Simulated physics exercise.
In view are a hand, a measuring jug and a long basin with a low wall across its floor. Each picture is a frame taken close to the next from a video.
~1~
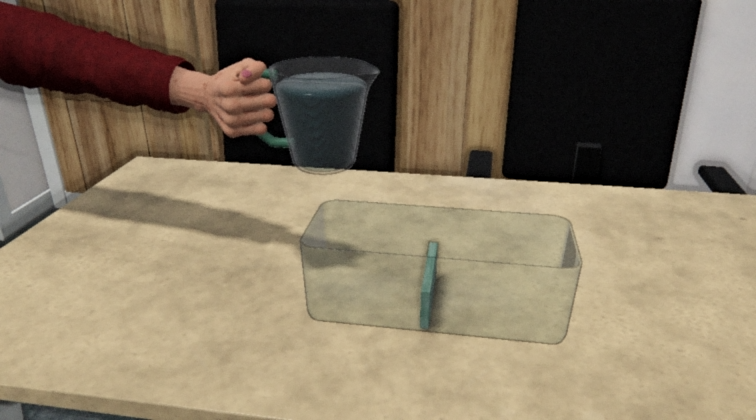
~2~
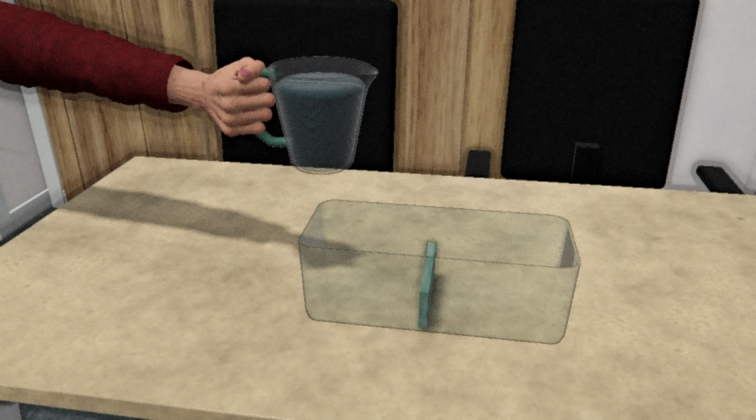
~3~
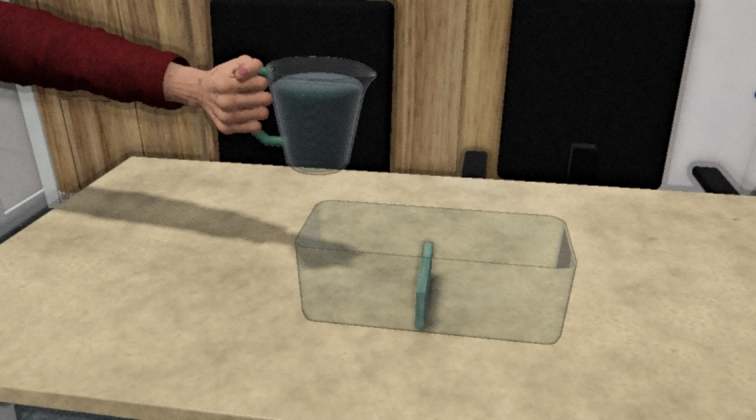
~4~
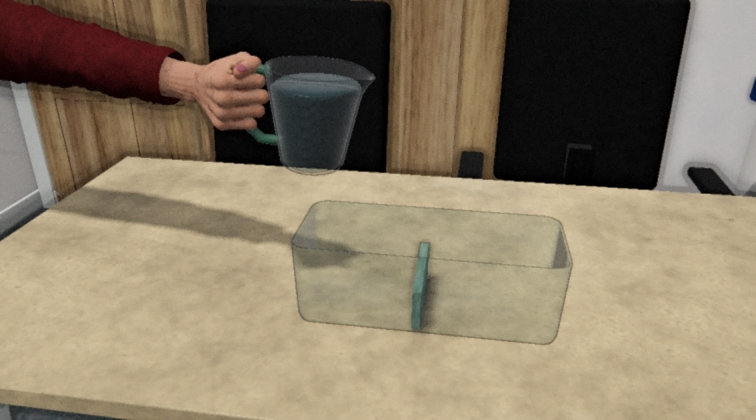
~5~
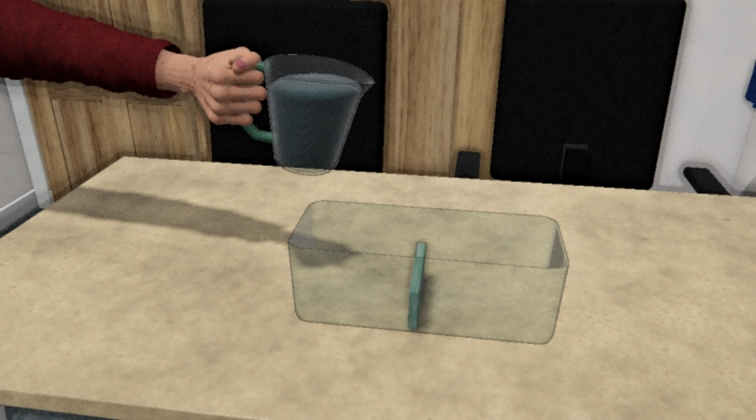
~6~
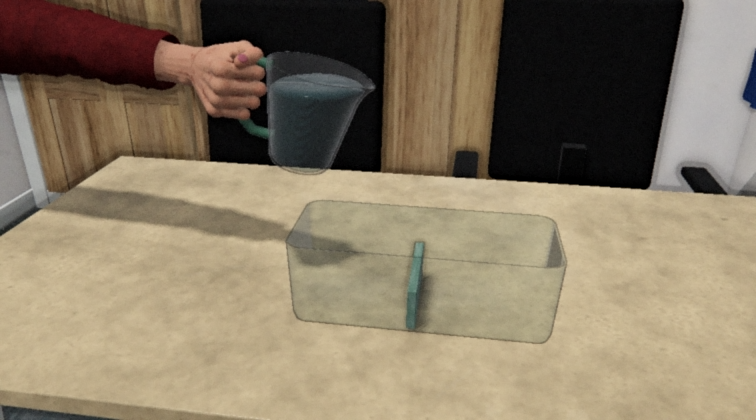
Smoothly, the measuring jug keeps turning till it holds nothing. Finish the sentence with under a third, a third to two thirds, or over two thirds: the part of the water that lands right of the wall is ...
It is a third to two thirds.
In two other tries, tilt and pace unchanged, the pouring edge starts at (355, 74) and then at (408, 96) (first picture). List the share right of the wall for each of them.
Roughly 15 % and 80 %.
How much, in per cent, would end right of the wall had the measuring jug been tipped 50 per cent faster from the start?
I'd say close to 40 %.
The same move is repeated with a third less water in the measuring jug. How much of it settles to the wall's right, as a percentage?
I'd reckon close to 30 %.
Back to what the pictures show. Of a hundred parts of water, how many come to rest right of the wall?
Roughly 55 %.
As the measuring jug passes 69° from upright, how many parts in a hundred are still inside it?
About 70 %.
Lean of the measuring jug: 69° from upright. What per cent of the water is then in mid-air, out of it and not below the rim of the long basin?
It's close to 20 per cent.
A moment on, the tilt is 69° and 69 per cent is still to pour, 1 is left of the wall and 10 right of it.
Next, the tilt is 105° and 10 per cent is still to pour, 24 is left of the wall and 54 right of it.
Then the tilt is 115° and 0 per cent is still to pour, 44 is left of the wall and 55 right of it.
Later the tilt is 115° and 0 per cent is still to pour, 44 is left of the wall and 55 right of it.
At rest 43 per cent lies left of the wall, 55 right of it and 1 outside.
